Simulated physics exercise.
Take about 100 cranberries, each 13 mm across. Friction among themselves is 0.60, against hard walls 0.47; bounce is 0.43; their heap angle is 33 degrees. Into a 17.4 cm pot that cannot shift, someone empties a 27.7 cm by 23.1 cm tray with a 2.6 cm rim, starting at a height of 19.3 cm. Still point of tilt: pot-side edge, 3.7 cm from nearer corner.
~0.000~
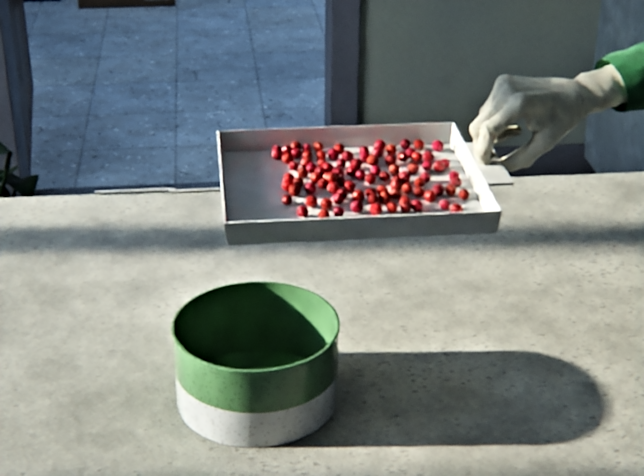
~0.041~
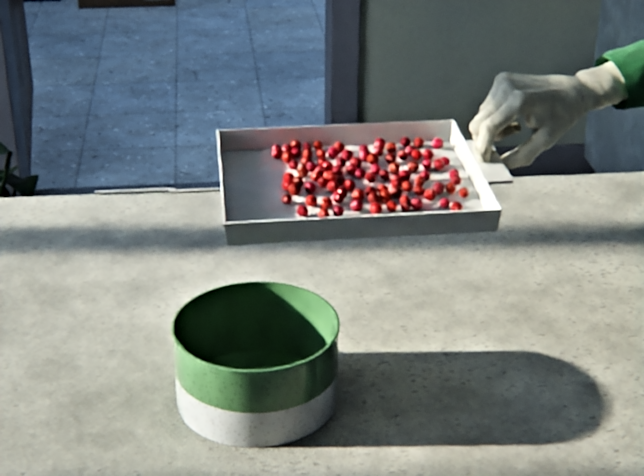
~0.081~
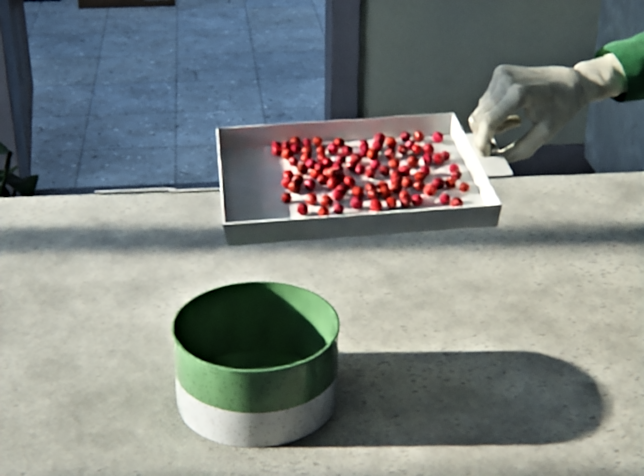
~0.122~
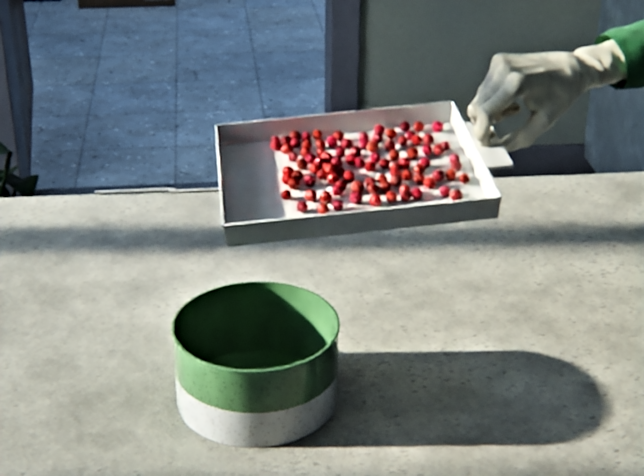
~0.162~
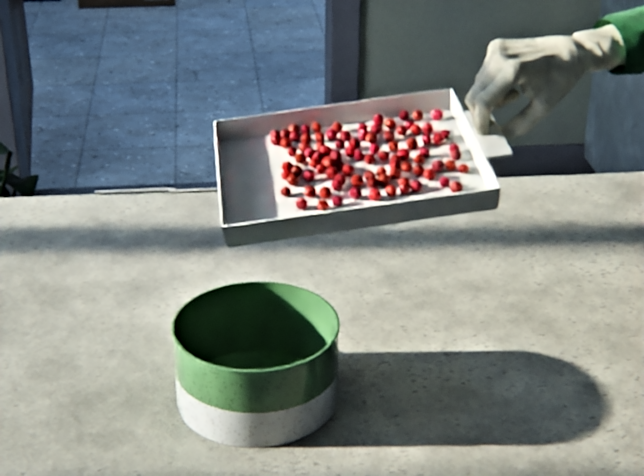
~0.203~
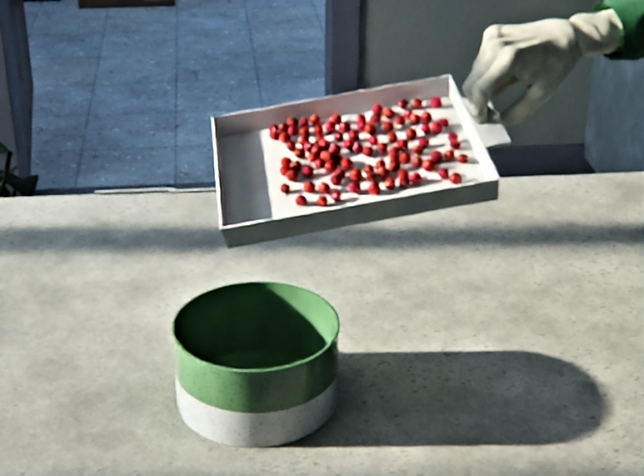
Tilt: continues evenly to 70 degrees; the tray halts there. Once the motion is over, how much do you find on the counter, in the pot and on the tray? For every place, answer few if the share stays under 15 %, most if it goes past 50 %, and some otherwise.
Shares - counter: Few; pot: Few; tray: Most.
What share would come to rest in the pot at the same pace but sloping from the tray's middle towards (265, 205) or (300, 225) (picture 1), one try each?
Estimate: Some 5 % and some 5 % respectively.
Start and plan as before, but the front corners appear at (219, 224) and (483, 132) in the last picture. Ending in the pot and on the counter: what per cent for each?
Pot 0; counter 30.
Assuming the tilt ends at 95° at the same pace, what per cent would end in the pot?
Around 55 per cent, then.
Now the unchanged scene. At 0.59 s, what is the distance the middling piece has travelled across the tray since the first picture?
Roughly 9 cm.
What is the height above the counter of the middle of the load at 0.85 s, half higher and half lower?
I'd say near 24 cm.
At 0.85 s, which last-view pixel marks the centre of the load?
Approximately (238, 181) in the last view.
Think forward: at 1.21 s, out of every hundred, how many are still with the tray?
Roughly 85 percent of the load, I'd say.
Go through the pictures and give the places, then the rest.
The first picture shows tray tilt 0 degrees, front corners at (227, 221) and (498, 210); middle of the pieces at (361, 175); pot at (256, 323).
The second picture shows tray tilt 1 degrees, front corners at (227, 222) and (498, 208); middle of the pieces at (361, 173).
The third picture shows tray tilt 2 degrees, front corners at (226, 222) and (498, 203); middle of the pieces at (360, 170).
The fourth picture shows tray tilt 5 degrees, front corners at (225, 223) and (498, 195), lowest corner left front; middle of the pieces at (360, 163).
The fifth picture shows tray tilt 8 degrees, front corners at (224, 225) and (497, 186), lowest corner left front; middle of the pieces at (359, 156).
The sixth picture shows tray tilt 11 degrees, front corners at (224, 226) and (495, 177), lowest corner left front; middle of the pieces at (358, 148); pot at (256, 323). The tray's pace is about 75 degrees a second.
Then, at 0.59 s, tilt 39 degrees; the tray holds 100 %, the pot 0 %.
After 0.85 s, tilt 59 degrees; the tray holds 100 %, the pot 0 %.
After 1.21 s, tilt 70 degrees; the tray holds 85 %, the pot 5 %.
In the end, at 1.8 s, counter 5 %, pot 5 %, tray 85 %.
